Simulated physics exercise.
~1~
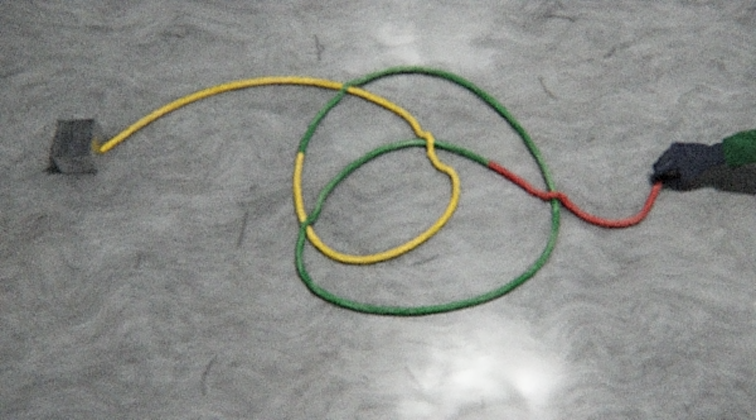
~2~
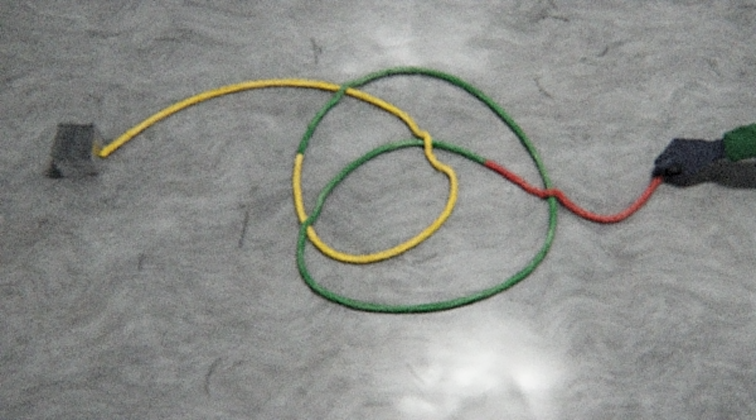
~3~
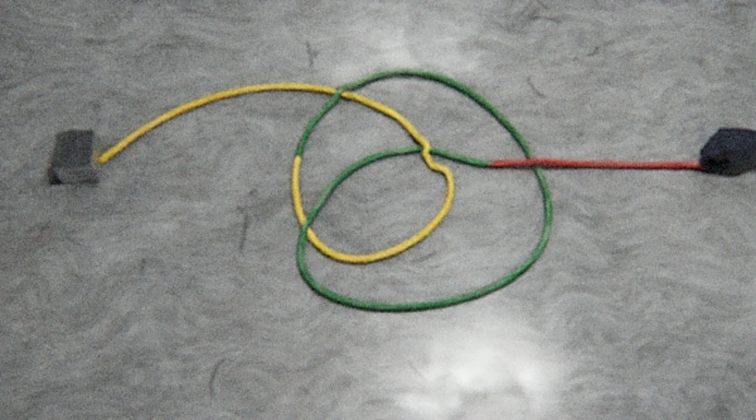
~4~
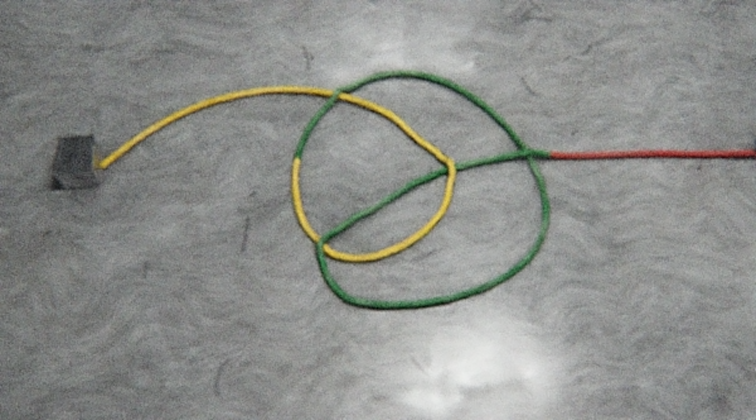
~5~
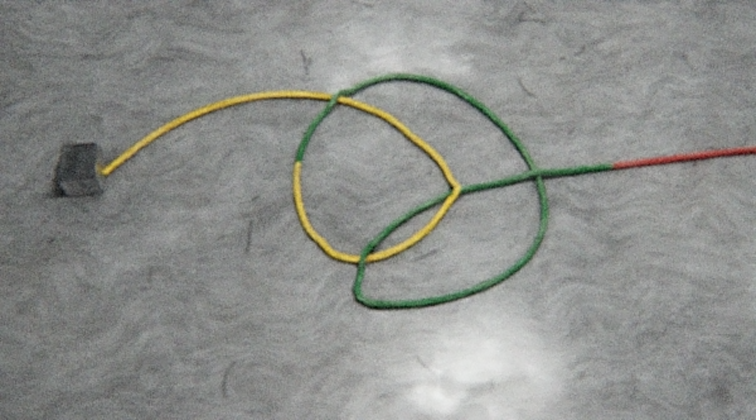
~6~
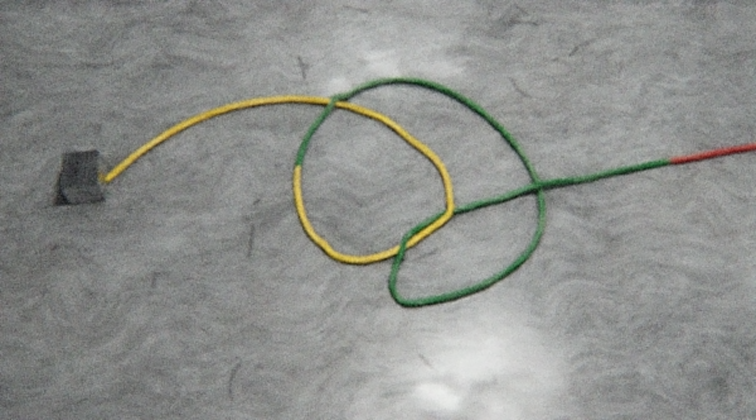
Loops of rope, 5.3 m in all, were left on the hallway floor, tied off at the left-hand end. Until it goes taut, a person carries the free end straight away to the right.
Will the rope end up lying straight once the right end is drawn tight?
No, it ends in a knot.
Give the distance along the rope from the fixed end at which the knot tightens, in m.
Roughly 1.6 m.
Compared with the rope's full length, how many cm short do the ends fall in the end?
Roughly 35 centimetres.
Next, the ends are 3.1 m apart, loops still 50 cm across.
Then, the ends are 3.9 m apart, loops still 9 cm across.
After that, the ends are 4.8 m apart, loops still 7 cm across.
Later, the ends are 5.0 m apart, with a tight lump 1.7 m from the fixed end.
At the end, the ends are 5.0 m apart, with a tight lump 1.7 m from the fixed end.
